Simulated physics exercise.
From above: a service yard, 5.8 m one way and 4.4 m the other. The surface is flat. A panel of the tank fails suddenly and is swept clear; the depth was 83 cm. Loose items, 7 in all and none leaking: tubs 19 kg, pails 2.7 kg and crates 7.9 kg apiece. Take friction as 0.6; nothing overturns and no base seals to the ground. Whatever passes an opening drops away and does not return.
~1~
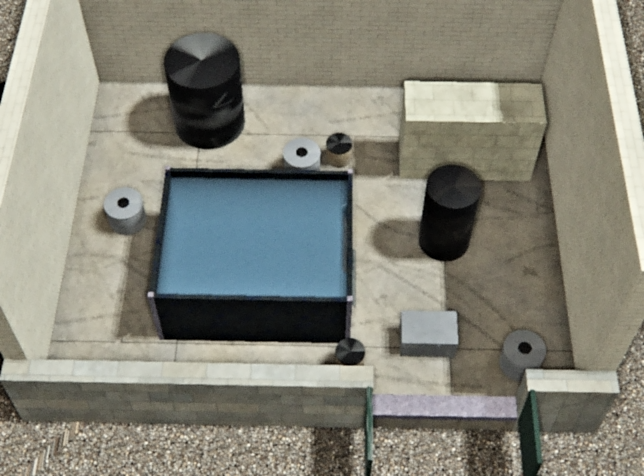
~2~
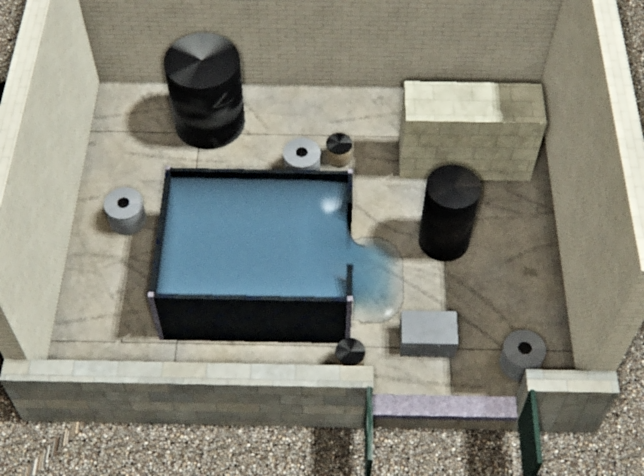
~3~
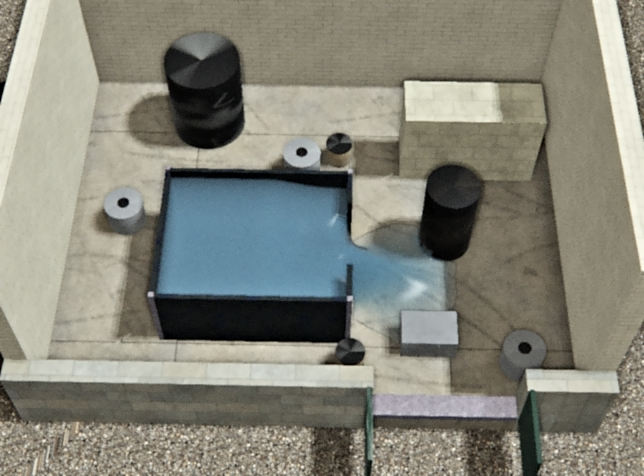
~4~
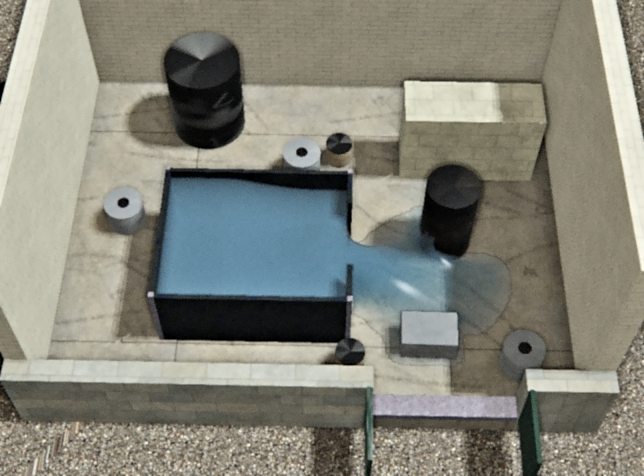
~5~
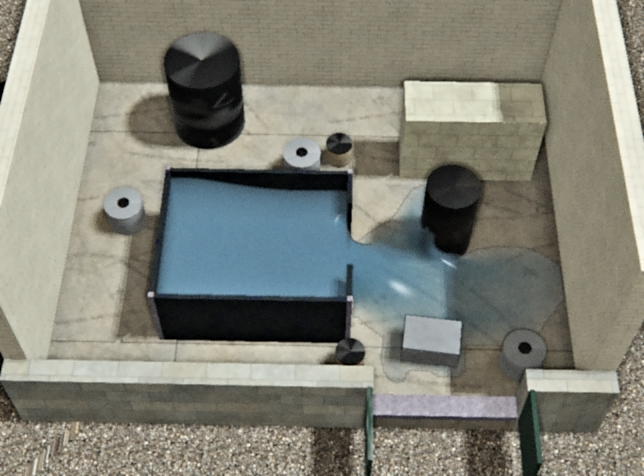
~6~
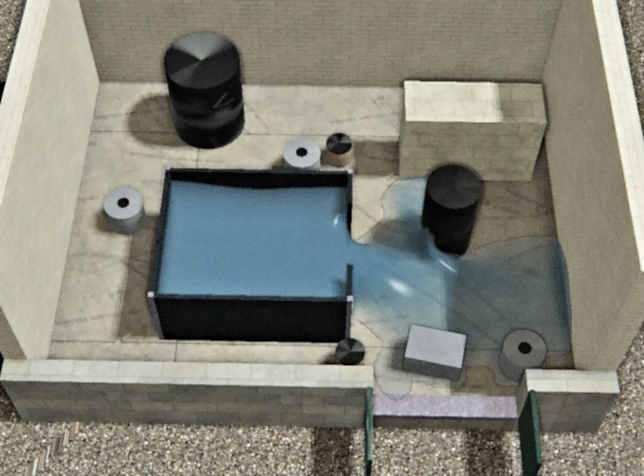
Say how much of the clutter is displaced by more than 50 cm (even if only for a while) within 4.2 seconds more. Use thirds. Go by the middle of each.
It is two thirds or above.
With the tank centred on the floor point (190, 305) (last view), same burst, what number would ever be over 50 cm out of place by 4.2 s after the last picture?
In that case 4 of them.
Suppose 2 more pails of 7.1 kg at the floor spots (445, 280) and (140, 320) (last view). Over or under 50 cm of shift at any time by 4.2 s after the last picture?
In that order: More, short of it.
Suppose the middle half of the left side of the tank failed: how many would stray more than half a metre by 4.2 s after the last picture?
Then 4.
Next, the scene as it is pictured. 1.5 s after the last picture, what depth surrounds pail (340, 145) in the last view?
About 3 cm.
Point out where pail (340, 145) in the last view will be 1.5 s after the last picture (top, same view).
Around (289, 117).
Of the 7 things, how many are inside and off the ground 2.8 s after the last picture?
I count 3.
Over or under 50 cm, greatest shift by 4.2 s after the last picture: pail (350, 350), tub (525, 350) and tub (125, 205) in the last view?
In turn: More, over, under.
Then, 0.4 s after the last picture 1 of 7 are over 50 cm from their spots; 0 afloat.
Then, 1.5 s after the last picture 2 of 7 are over 50 cm from their spots; 1 afloat.
Then, 2.8 s after the last picture 4 of 7 are over 50 cm from their spots; 3 afloat.
Then, 4.2 s after the last picture 5 of 7 are over 50 cm from their spots, and 5 have been at some point; 2 afloat.
